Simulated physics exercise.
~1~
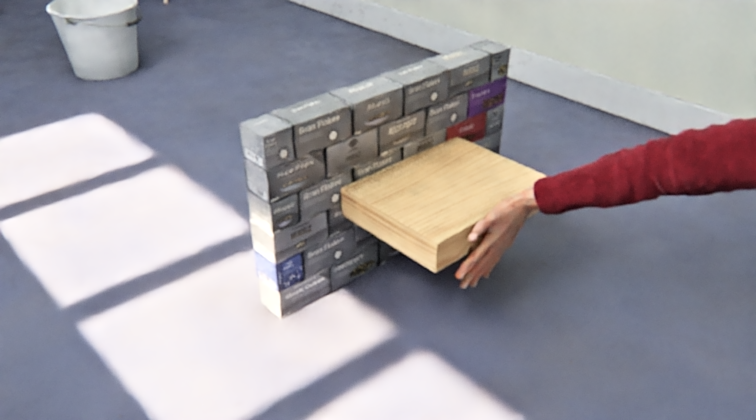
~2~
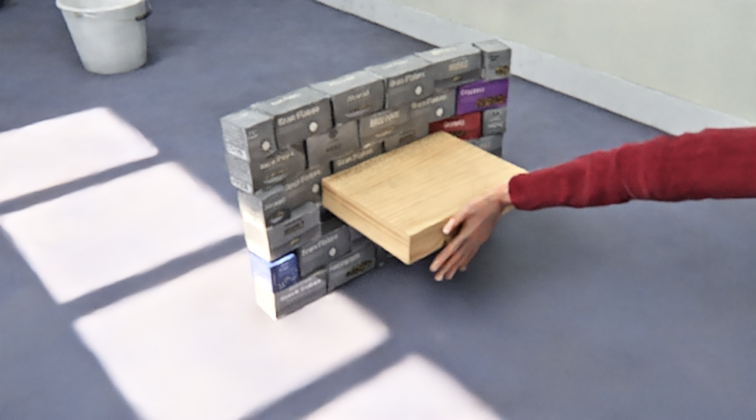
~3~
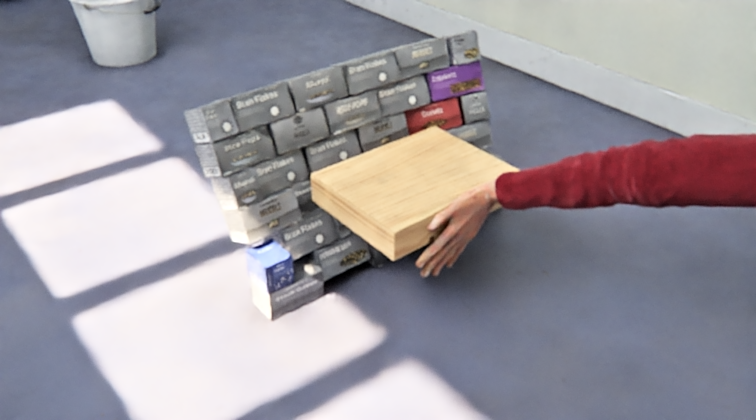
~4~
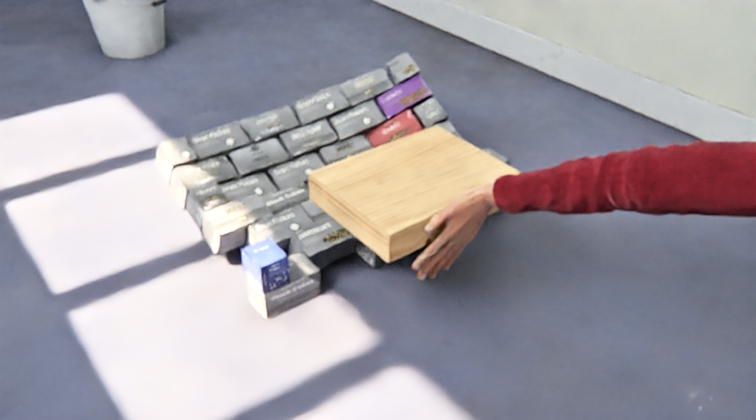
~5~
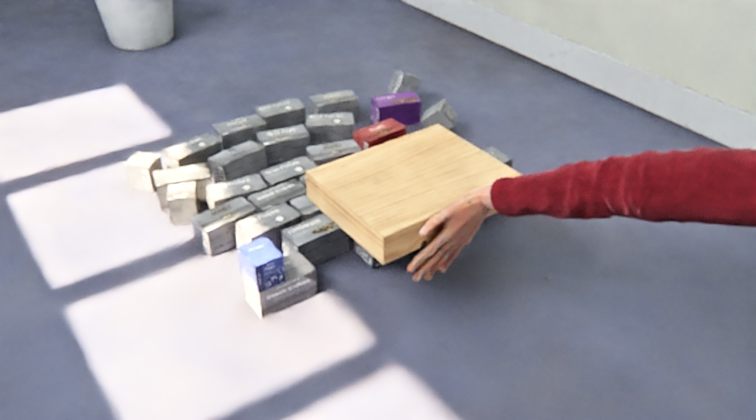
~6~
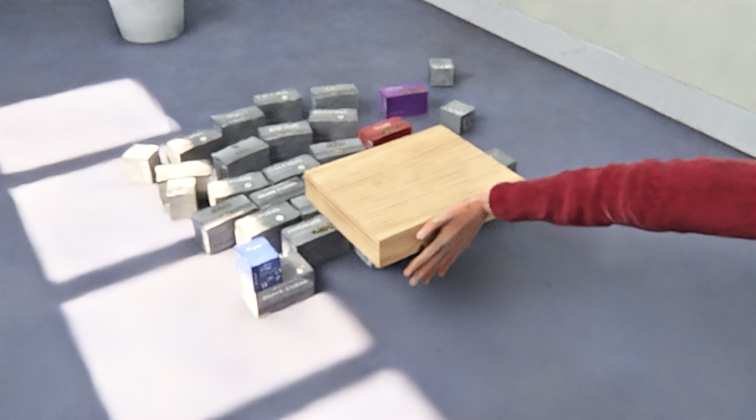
We see a hand in a red sleeve push a level wooden block into a wall of mostly grey packets, which tilts backward and collapses across the floor. The purple and red packets end up lying behind the block, while a blue one stays in place at the near end.
